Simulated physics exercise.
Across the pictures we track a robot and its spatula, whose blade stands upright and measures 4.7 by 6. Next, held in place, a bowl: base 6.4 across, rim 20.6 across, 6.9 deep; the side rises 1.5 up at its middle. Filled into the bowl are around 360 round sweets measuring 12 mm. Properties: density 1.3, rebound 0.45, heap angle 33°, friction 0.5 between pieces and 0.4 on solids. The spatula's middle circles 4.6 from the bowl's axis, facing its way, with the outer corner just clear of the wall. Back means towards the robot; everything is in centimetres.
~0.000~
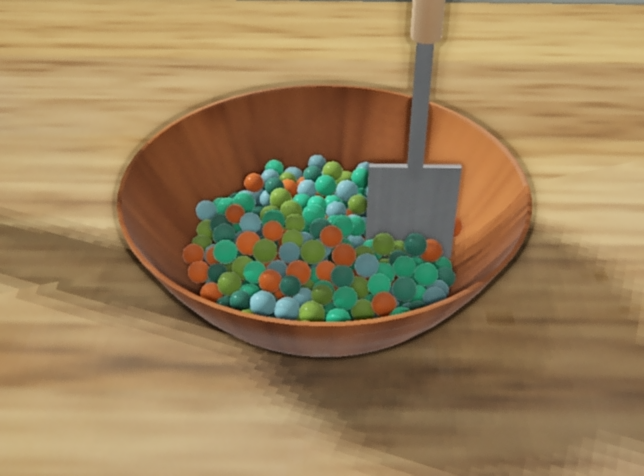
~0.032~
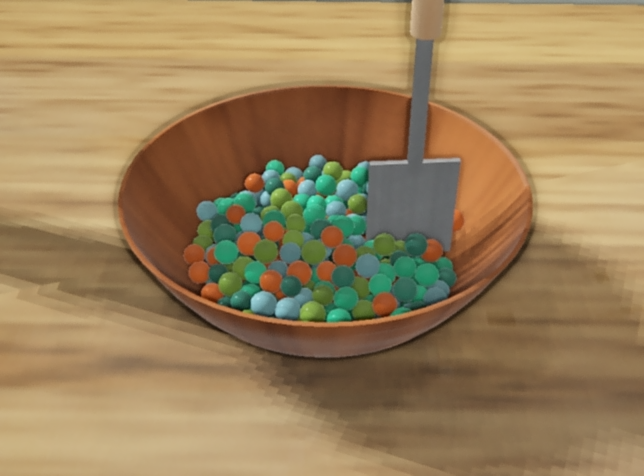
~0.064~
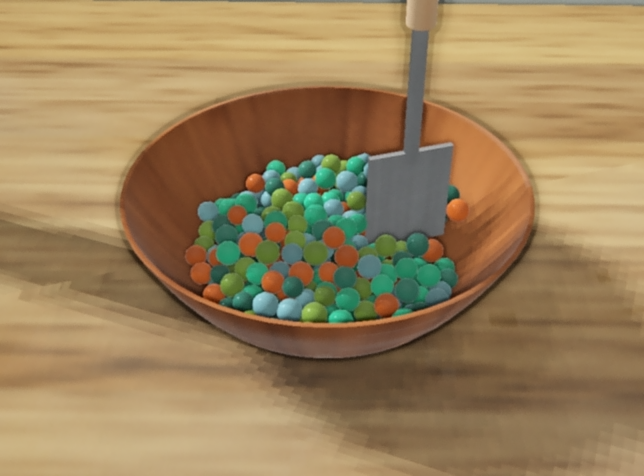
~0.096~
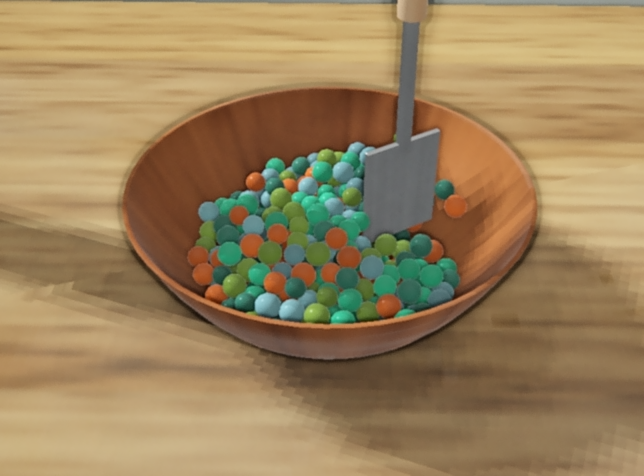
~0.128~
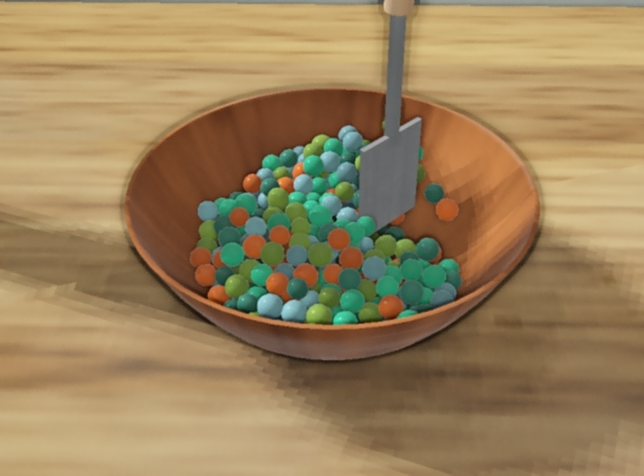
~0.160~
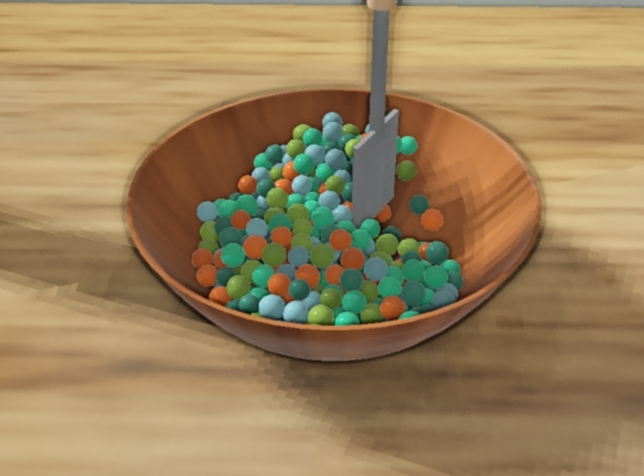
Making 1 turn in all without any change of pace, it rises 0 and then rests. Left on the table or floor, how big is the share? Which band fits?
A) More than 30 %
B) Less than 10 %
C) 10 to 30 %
Less than 10 %.
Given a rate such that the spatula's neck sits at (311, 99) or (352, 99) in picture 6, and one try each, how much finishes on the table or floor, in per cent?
Near 25 per cent for the first, near 10 per cent for the second.
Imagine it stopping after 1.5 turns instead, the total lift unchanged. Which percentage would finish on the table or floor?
Estimate: Near 5 %.
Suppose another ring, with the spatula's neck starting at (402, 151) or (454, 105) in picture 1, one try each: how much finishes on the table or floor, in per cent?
I'd guess some 0 and 0 percent.
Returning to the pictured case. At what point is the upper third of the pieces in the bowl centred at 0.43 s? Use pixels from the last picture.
I'd point to somewhere close to (226, 245).
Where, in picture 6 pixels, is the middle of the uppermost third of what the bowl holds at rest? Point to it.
Estimated centre: (417, 189).
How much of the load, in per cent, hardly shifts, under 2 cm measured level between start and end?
5 %.
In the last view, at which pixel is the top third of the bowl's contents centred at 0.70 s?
(432, 254).
After 0.43 s, 177° round, highest piece 9 above the table; 360 in the bowl, 2 in flight or on the tool.
After 0.70 s, 293° round, highest piece 9 above the table; 354 in the bowl, 5 on the table or floor, 3 in flight or on the tool.
After 1.03 s, 0° round, highest piece 7 above the table; 351 in the bowl, 11 on the table or floor.
After 1.73 s, 0° round, highest piece 7 above the table; 351 in the bowl, 11 on the table or floor.
In the end, 351 in the bowl, 11 on the table or floor. That is 3 % on the table or floor.
